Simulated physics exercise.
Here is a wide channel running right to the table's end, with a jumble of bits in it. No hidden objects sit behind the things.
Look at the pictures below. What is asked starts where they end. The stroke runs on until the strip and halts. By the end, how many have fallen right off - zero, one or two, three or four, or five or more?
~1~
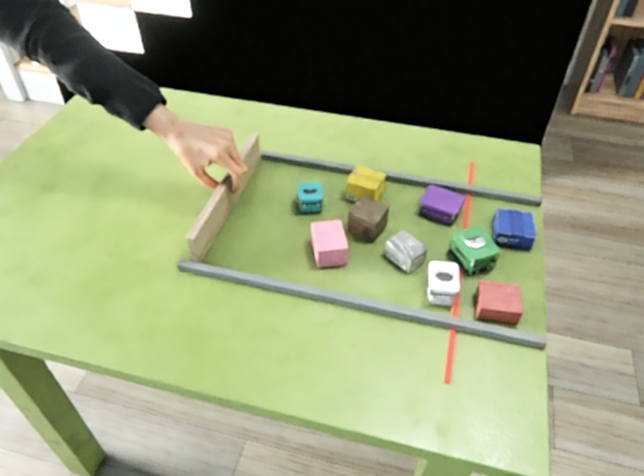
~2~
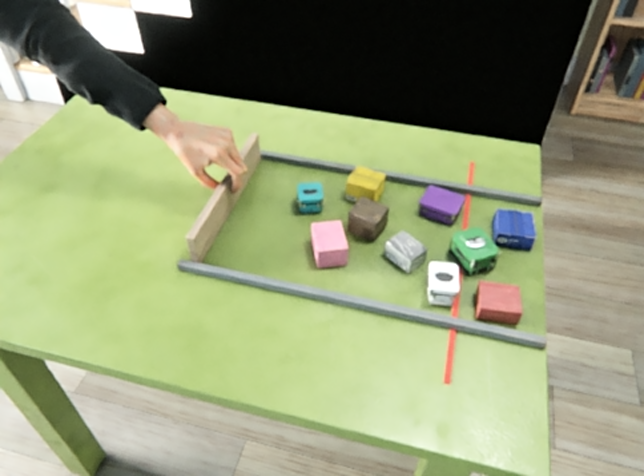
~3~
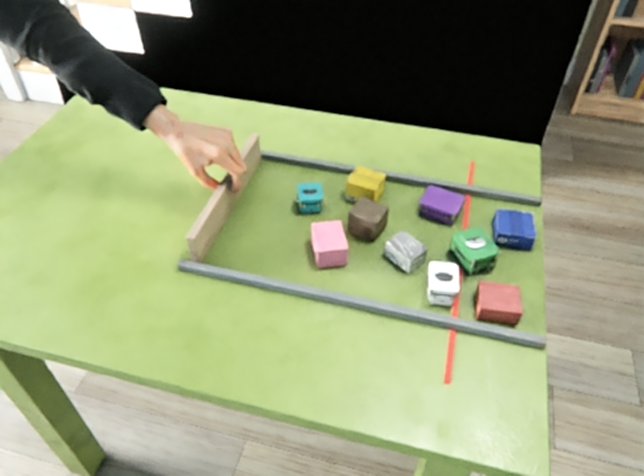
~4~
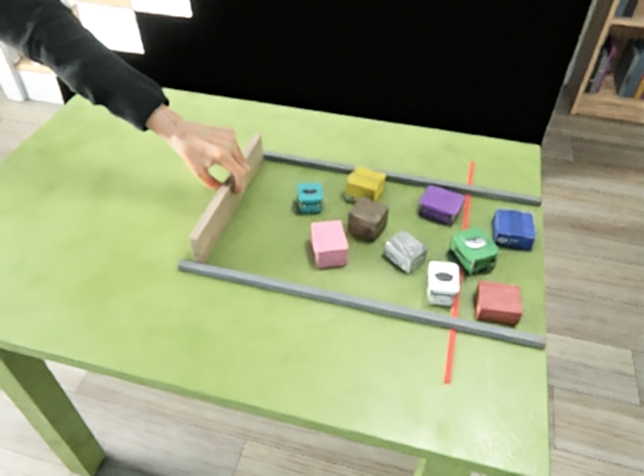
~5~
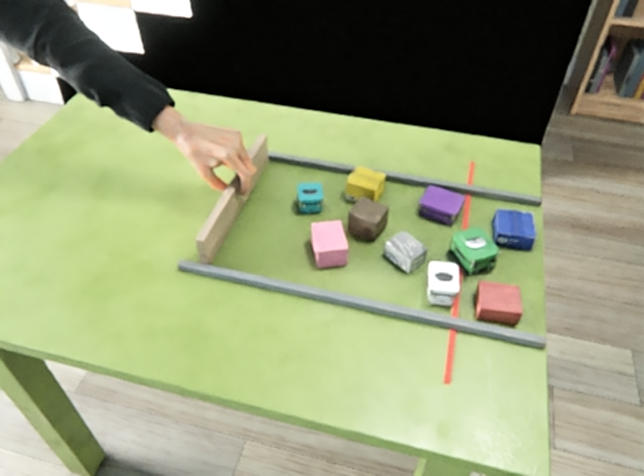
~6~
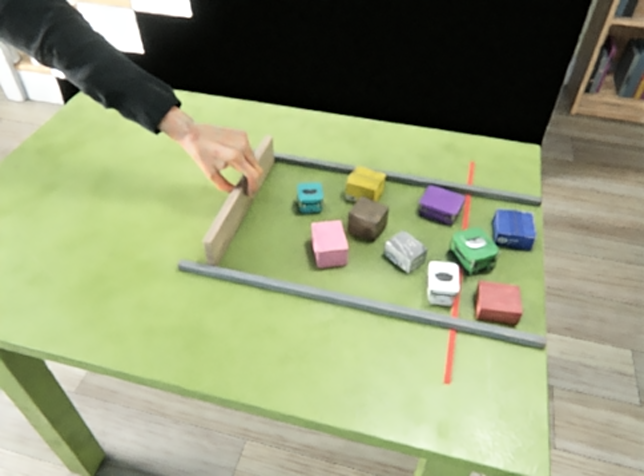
By the end, one or two have.
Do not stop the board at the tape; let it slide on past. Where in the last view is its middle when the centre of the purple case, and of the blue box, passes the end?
Approx. (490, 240) / approx. (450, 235) for the other.
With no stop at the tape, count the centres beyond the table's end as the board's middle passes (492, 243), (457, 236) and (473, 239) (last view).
Taking the places in turn, the counts are 4, 1 and 2.
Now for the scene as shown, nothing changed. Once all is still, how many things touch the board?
4 touch it.
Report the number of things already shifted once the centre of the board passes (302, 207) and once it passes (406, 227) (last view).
Tally at point one: 1; at point two: 8.
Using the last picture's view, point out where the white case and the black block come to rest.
Looks like one lands around (504, 309), and the other around (483, 248).
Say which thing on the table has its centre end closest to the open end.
Red block.
Soon after, none off yet; blue box at rest near (514, 229); red block at rest near (498, 302); green case at rest near (473, 251).
In the end, the number that fall off is one or two; gone, blue box.
